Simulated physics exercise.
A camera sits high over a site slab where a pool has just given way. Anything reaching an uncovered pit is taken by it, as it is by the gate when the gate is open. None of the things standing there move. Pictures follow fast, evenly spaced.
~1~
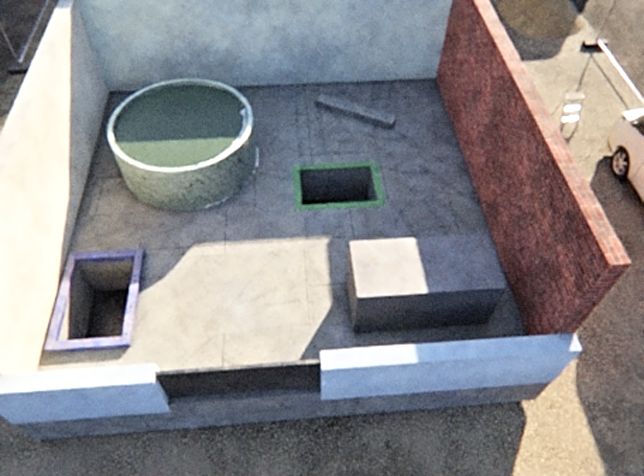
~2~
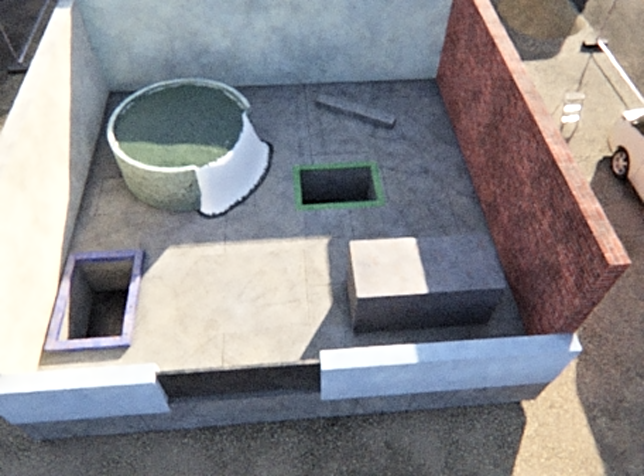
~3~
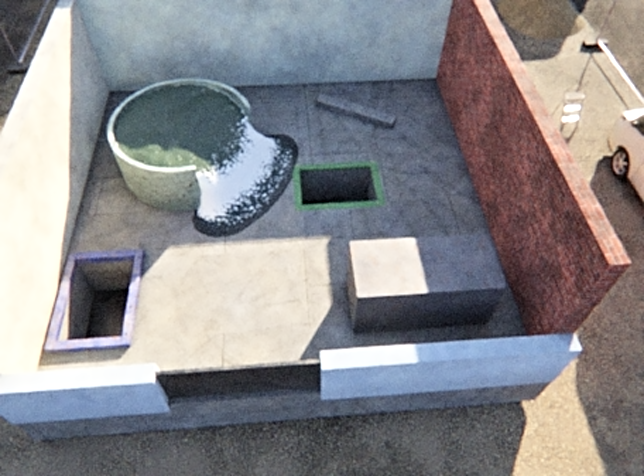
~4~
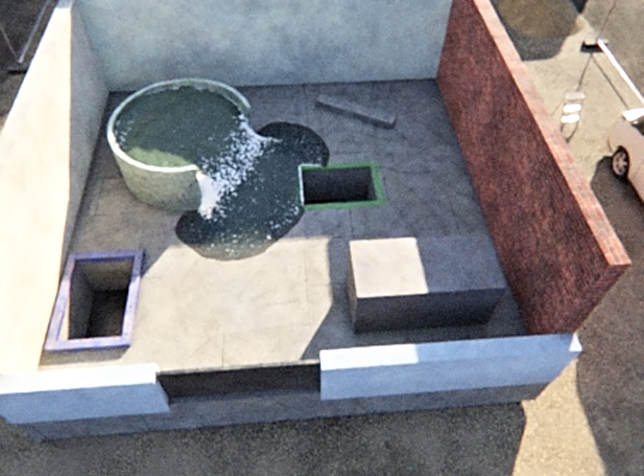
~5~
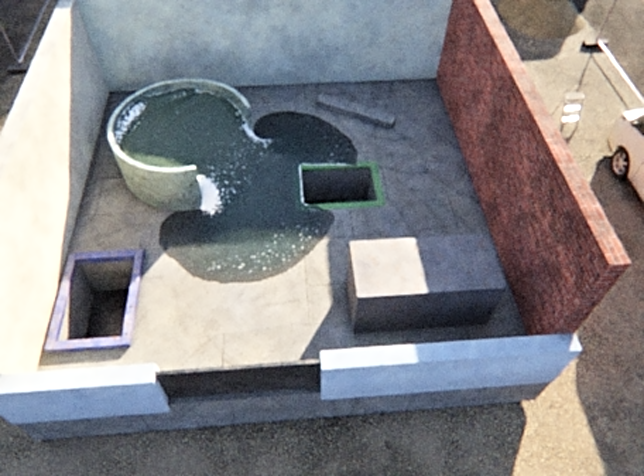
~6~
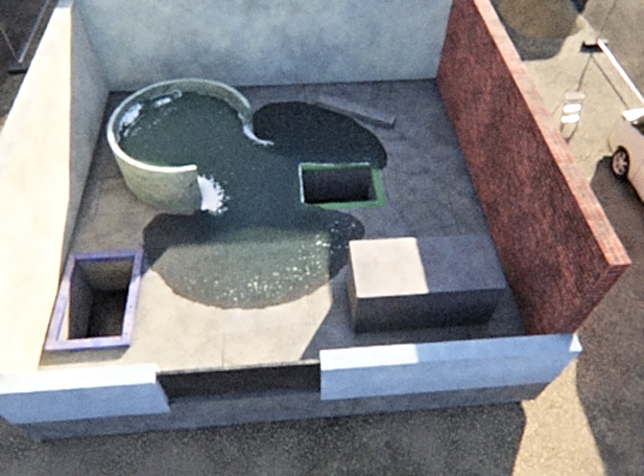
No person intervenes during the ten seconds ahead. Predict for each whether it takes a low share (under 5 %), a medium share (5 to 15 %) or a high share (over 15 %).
Prediction: The gate takes a low share; the blue pit takes a low share; the green pit takes a high share.
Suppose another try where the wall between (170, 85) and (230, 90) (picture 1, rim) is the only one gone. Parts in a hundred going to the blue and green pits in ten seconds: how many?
Blue takes 10 in a hundred, green takes 10 in a hundred.
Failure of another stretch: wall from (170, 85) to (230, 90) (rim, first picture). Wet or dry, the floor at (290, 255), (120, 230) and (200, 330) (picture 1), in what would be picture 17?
One after the other: Dry, clear, dry.
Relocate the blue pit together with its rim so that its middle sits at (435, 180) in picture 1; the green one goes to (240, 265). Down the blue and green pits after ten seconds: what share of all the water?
Per cent by pit - blue: 25 / green: 20.
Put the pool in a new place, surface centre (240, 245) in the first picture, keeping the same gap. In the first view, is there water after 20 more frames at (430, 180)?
Outcome noted: Waterlogged.
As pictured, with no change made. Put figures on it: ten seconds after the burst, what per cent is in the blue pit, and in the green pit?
Around 0 and 46 per cent, in that order.
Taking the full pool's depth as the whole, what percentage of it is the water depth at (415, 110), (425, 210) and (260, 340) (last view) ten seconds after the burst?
Going place by place: 6 %, 4 % and 4 %.
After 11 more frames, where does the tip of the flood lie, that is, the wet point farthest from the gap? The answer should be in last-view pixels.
Somewhere around (523, 348).
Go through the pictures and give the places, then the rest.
Still water in the pool at (182, 125), in the first frame.
The front is at (205, 213), out from the gap at (243, 169), in the second frame.
Water pours out at (243, 170) and has run to (280, 137), in the third frame.
The front is at (308, 132), out from the gap at (244, 172), in the fourth frame.
Water pours out at (244, 173) and has run to (344, 139), in the fifth frame.
Water pours out at (244, 173) and has run to (376, 143), in the sixth frame.
A moment on, water covers 45 % of the floor; the gate 0 %, the blue pit 0 %, the green pit 13 %.
Next, water covers 55 % of the floor; the gate 0 %, the blue pit 0 %, the green pit 21 %.
Then, water covers 65 % of the floor; the gate 0 %, the blue pit 0 %, the green pit 29 %.
Later, water covers 80 % of the floor; the gate 0 %, the blue pit 0 %, the green pit 39 %.
In the end, water covers 95 % of the floor; the gate 0 %, the blue pit 0 %, the green pit 46 %.
